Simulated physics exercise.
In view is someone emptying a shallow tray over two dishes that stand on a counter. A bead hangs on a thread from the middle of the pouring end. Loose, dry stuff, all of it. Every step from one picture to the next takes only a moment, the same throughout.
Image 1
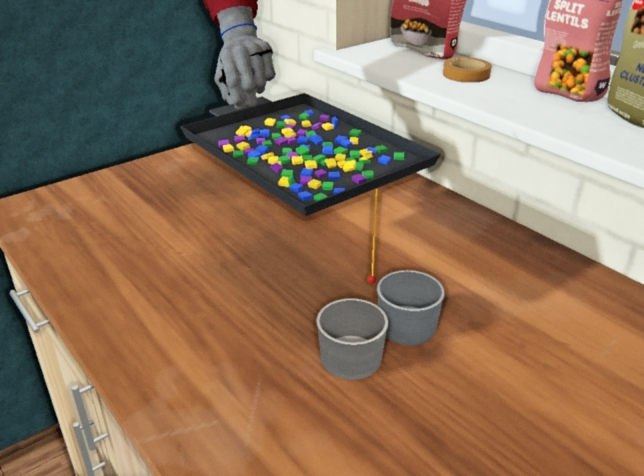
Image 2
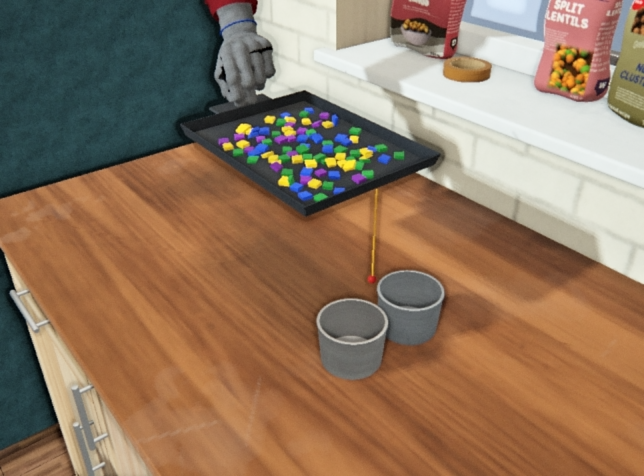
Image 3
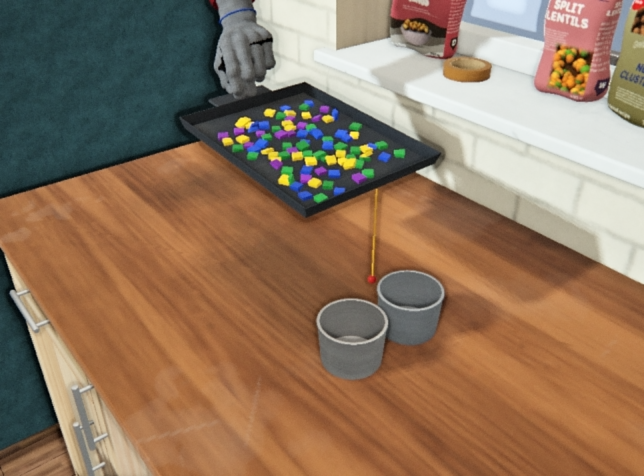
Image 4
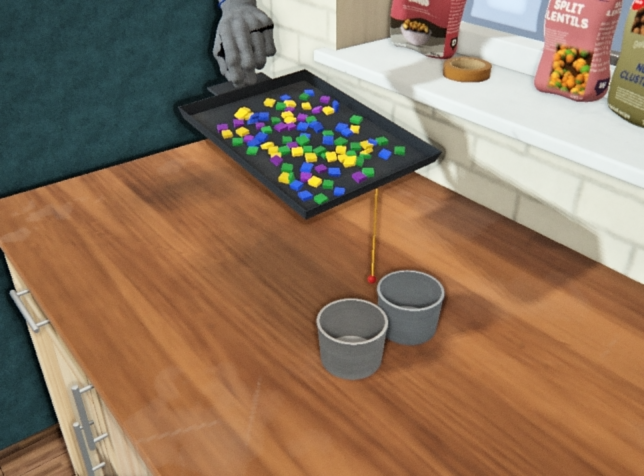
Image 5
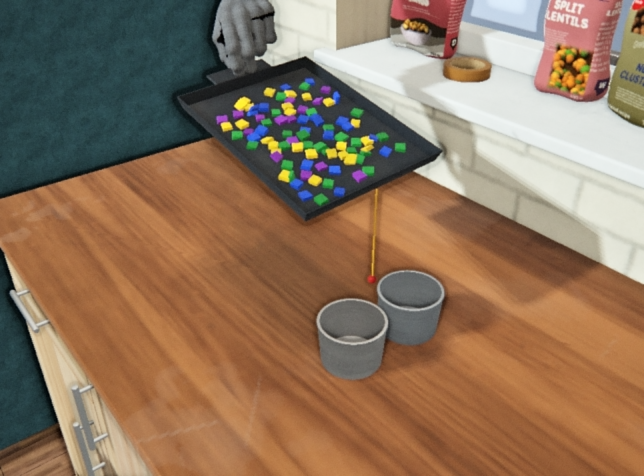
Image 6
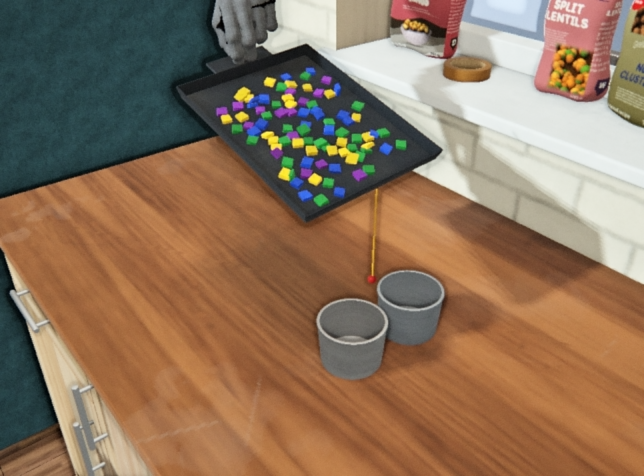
A gloved hand raises the back of a dark tray of colourful tiles above two dishes.
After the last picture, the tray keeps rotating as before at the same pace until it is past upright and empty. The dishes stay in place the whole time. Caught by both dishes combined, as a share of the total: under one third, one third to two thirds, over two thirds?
I expect the dishes to end up with a share of one to two thirds of the load.
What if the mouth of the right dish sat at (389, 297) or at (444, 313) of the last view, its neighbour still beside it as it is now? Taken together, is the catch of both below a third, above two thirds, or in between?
The first try: Over two thirds. The second: Under a third.
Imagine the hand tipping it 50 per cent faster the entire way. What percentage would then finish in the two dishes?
Roughly 40 percent, give or take.
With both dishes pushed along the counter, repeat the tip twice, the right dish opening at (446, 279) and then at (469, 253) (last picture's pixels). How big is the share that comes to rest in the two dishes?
Around 10 % followed by around 0 %.
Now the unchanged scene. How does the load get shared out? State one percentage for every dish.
Roughly 50 in a hundred end in the left dish and roughly 0 in a hundred in the right dish.
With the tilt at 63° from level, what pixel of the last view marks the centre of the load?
Somewhere about pixel (333, 174).
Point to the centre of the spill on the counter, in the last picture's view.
Near (312, 375).
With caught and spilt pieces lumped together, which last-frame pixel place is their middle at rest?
About pixel (339, 365).
Just after the last frame, tray tipped steeply; almost all on the tray; about a tenth in the air.
A moment on, tray tipped past a quarter turn; just a few on the tray; roughly a third in the left dish; roughly a third outside both; roughly a quarter in the air.
Further on, tray tipped past a quarter turn; roughly half in the left dish; just a few in the right dish; roughly half outside both.
When it is over, tray tipped past a quarter turn; roughly half in the left dish; just a few in the right dish; roughly half outside both.
